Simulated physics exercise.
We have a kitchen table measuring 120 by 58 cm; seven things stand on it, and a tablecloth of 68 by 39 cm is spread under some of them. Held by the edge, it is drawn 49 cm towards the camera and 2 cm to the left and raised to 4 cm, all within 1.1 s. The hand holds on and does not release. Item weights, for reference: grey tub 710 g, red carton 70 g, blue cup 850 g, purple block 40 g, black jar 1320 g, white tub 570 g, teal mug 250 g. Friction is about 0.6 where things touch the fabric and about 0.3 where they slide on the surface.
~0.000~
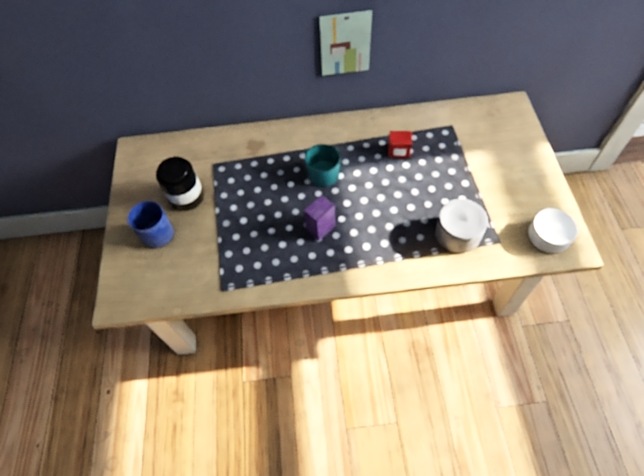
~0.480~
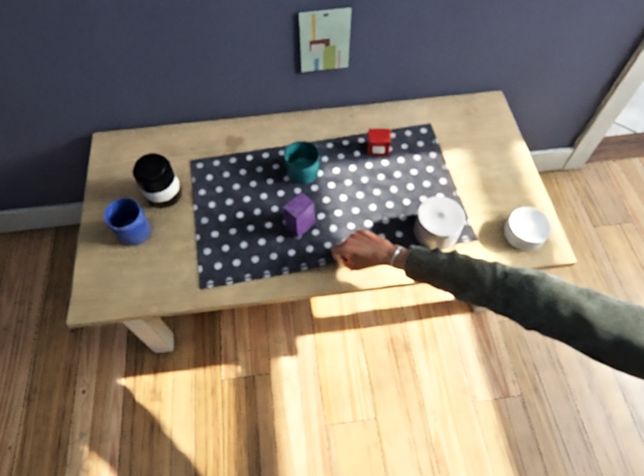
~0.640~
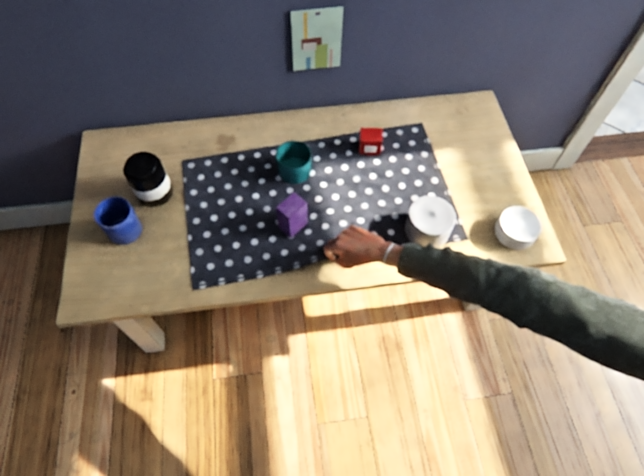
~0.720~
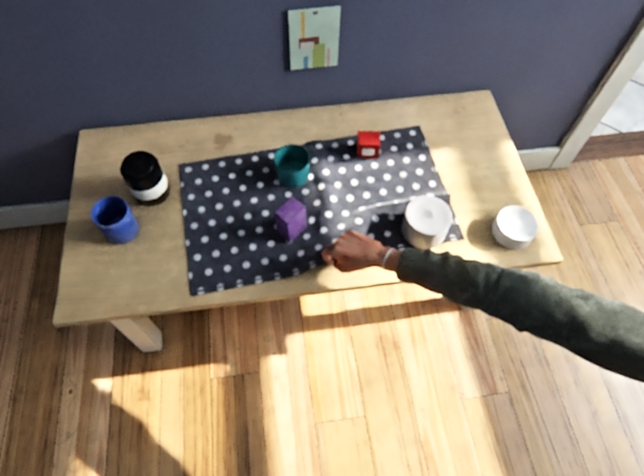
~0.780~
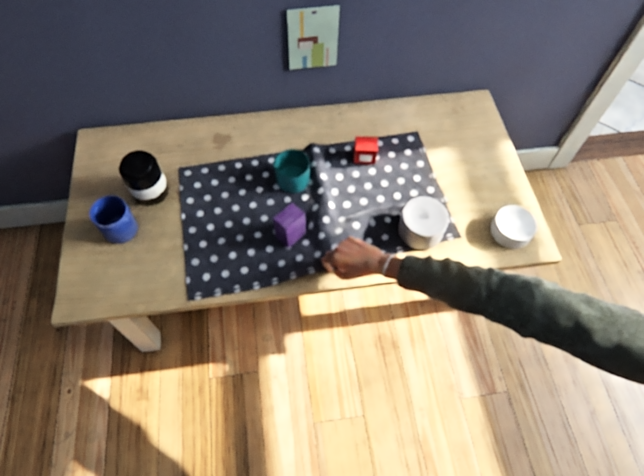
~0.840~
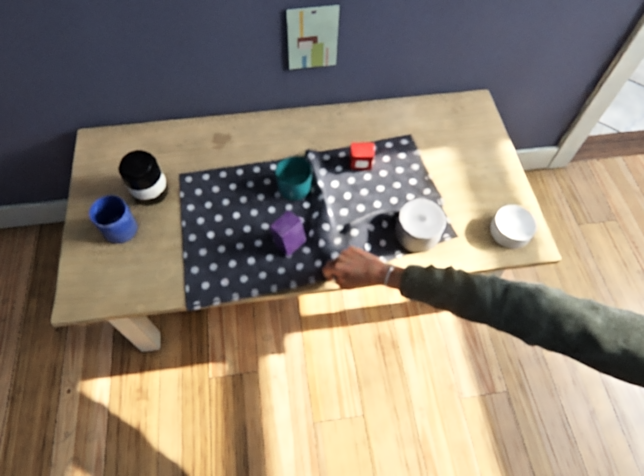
A hand in a dark green sleeve reaches in from the right and grips the front edge of the polka-dot cloth on a wooden table. It tugs the cloth slightly toward the front, creasing it, and the teal mug, purple block, red carton and pale tub shift a little with it.
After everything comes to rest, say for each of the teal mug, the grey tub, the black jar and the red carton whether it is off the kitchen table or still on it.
My prediction: Teal mug: Off; grey tub: Off; black jar: On; red carton: Off.
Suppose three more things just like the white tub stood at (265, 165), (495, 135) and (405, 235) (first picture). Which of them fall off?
Respectively, the copies end as follows: Gone from the top, still in place, gone from the top.
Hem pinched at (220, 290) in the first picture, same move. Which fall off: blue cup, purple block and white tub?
Well, in that case the blue cup survives on top, the purple block tips off and the white tub survives on top.
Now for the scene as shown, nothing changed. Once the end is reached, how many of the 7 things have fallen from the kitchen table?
Count recorded: 4.
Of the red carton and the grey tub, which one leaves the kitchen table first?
First: Grey.
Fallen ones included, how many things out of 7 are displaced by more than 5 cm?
My count is 4.
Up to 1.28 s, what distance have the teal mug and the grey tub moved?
For the teal mug, 40 centimetres, and for the grey tub, 25 centimetres.
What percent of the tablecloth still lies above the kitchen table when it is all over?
Some 0 per cent of it.
By 1.1 s, 75 % of the tablecloth is still over the top; teal mug 21 cm off its start, red carton 20 cm off its start, grey tub 11 cm off its start.
By 1.3 s, 30 % of the tablecloth is still over the top; teal mug 39 cm off its start, red carton 35 cm off its start, grey tub 24 cm off its start.
By 1.5 s, 5 % of the tablecloth is still over the top; teal mug over the edge, red carton 52 cm off its start at (322, 318), grey tub over the edge.
By 1.7 s, 0 % of the tablecloth is still over the top; red carton over the edge, teal mug over the edge, grey tub over the edge.
By 3.3 s, 0 % of the tablecloth is still over the top; red carton over the edge, teal mug over the edge, grey tub over the edge, black jar 0 cm off its start at (136, 163).
